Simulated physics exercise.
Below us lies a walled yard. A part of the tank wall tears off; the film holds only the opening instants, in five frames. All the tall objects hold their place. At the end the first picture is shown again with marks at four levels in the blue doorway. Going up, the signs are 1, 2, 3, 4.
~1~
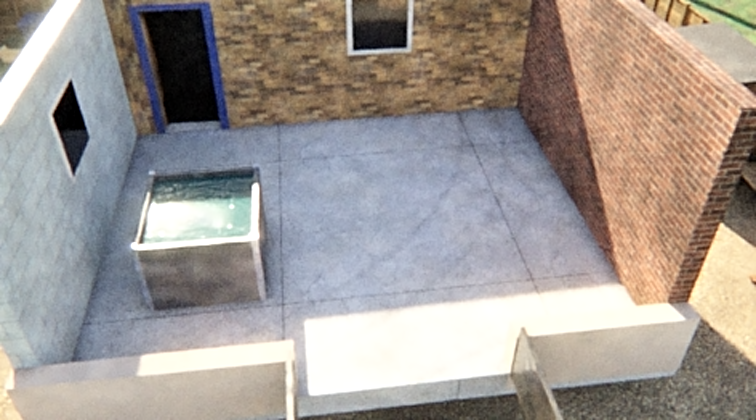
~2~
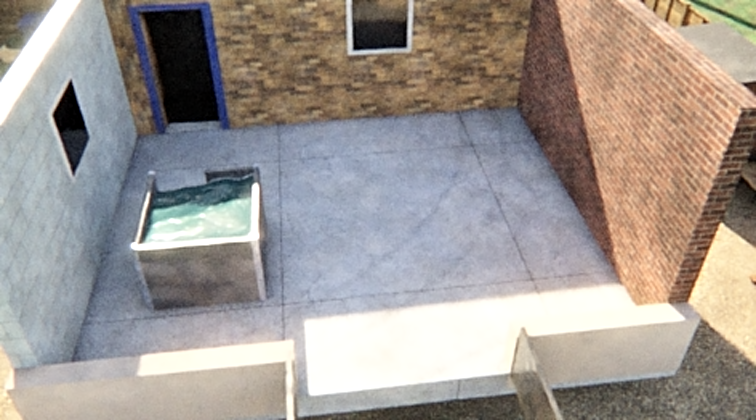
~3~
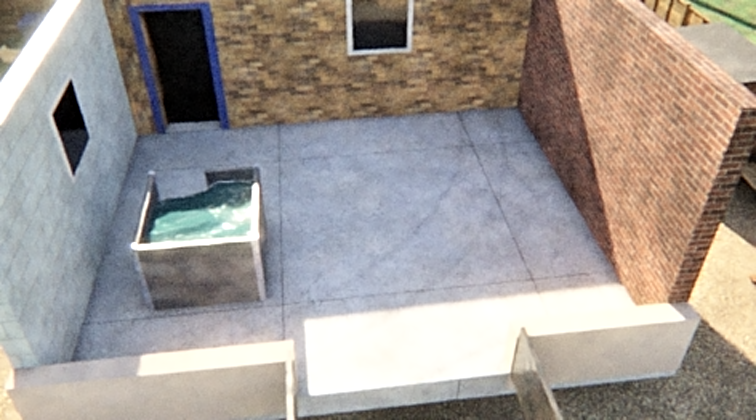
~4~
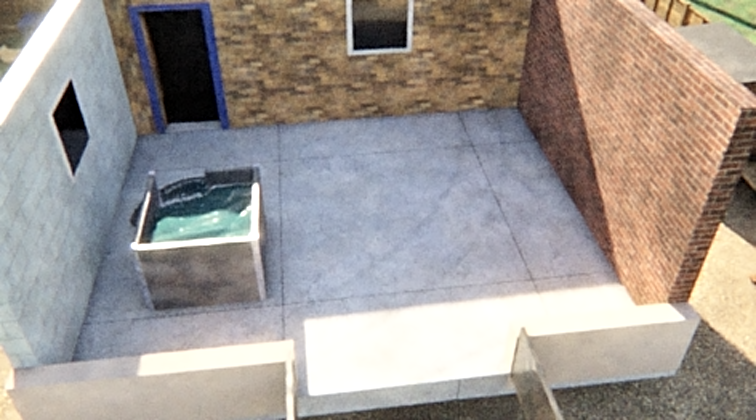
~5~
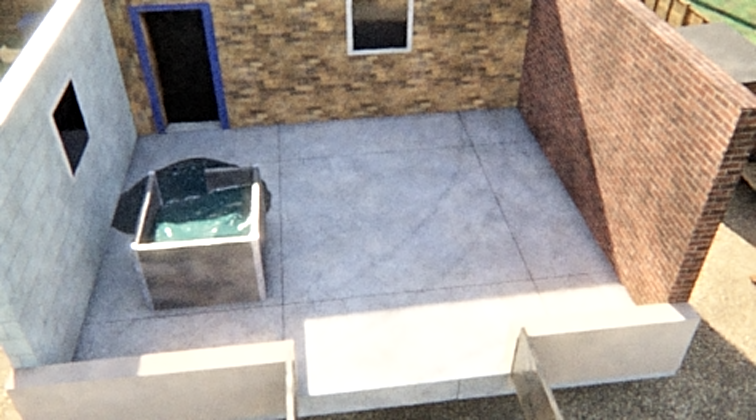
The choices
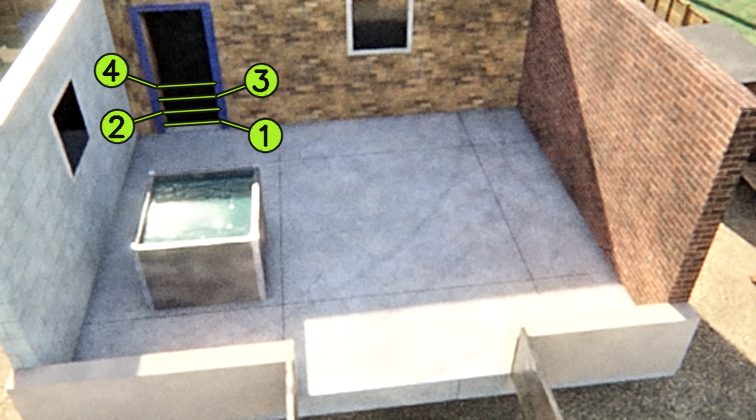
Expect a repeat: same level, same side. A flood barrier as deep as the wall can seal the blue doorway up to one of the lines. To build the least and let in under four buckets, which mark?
2 is the one.
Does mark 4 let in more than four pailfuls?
No, not at all.
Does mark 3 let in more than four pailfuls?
No, not at all.
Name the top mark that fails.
1 it is.
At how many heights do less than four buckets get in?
Three of the four.
In lime, 1 at (193, 123); 2 at (190, 110); 3 at (188, 98); 4 at (185, 85); from the bottom up 1, 2, 3, 4.
With 1, about 14 bucketfuls get in.
With 2, a splash gets over, under a bucket.
With 3, nothing gets over.
With 4, nothing gets over.
